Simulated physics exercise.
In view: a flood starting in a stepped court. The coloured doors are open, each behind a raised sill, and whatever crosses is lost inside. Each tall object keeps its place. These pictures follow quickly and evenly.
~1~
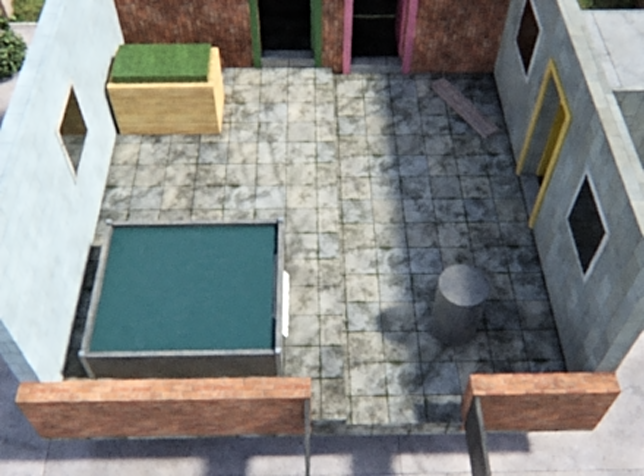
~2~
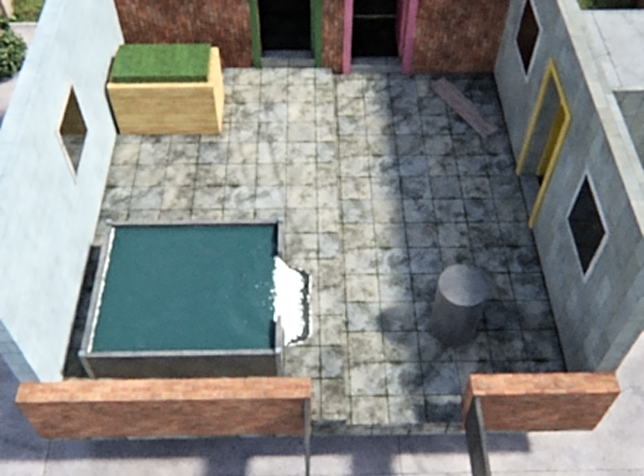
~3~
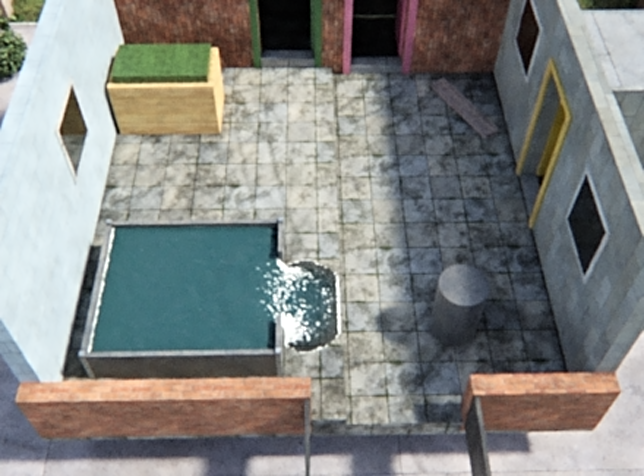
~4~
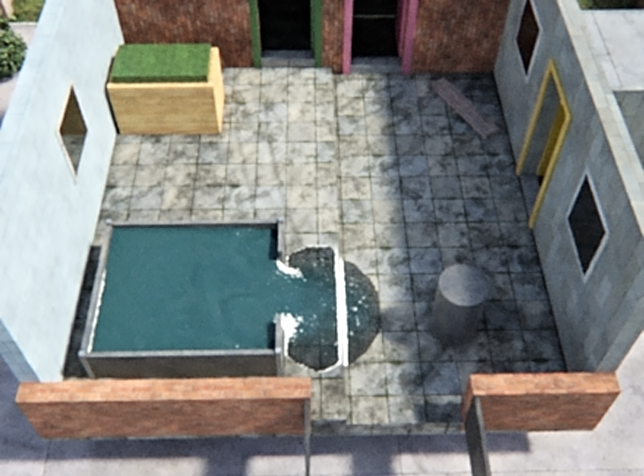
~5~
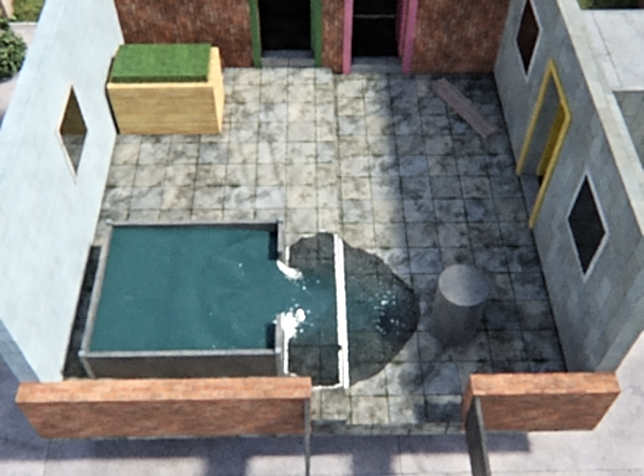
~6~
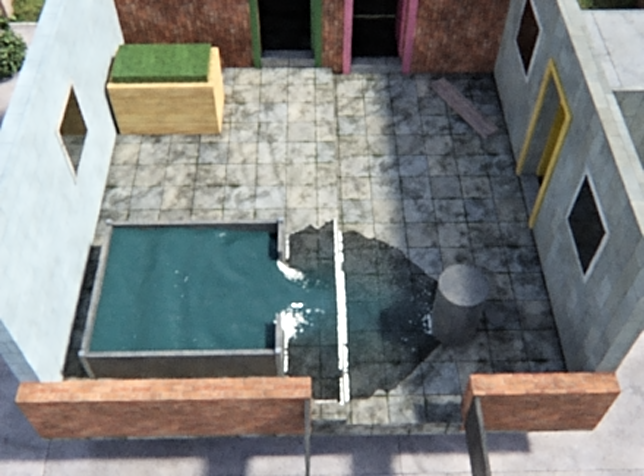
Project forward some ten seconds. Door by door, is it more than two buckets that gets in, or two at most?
My prediction: I expect the green door to stop at two buckets or less. I expect the yellow door to go past two buckets. I expect the pink door to stop at two buckets or less.
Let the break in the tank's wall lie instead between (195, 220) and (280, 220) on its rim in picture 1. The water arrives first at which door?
It's the one in green.
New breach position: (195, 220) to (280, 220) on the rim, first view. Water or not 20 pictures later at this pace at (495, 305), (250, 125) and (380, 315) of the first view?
Taking the three spots as listed, they end up spared, inundated and spared.
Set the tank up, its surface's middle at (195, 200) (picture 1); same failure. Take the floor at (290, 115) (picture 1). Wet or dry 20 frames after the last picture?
At that place: Dry.
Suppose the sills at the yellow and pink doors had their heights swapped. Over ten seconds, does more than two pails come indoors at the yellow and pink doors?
Per door, yellow stays inside the limit; pink crosses the threshold.
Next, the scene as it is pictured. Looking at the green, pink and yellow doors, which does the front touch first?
I'd say the one in yellow.
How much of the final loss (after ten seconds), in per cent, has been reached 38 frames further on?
Near 70 in a hundred.
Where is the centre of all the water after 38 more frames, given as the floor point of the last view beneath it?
Near pixel (358, 248).
A moment on, water covers 20 % of the floor; the green door not reached, the yellow door not reached, the pink door not reached.
Next, water covers 30 % of the floor; the green door not reached, the yellow door wet at the sill, nothing in, the pink door not reached.
Then, water covers 40 % of the floor; the green door not reached, the yellow door over two buckets in, the pink door not reached.
Later, water covers 50 % of the floor; the green door not reached, the yellow door over two buckets in, the pink door wet at the sill, nothing in.
In the end, water covers 55 % of the floor; the green door not reached, the yellow door far over two buckets in, the pink door wet at the sill, nothing in.
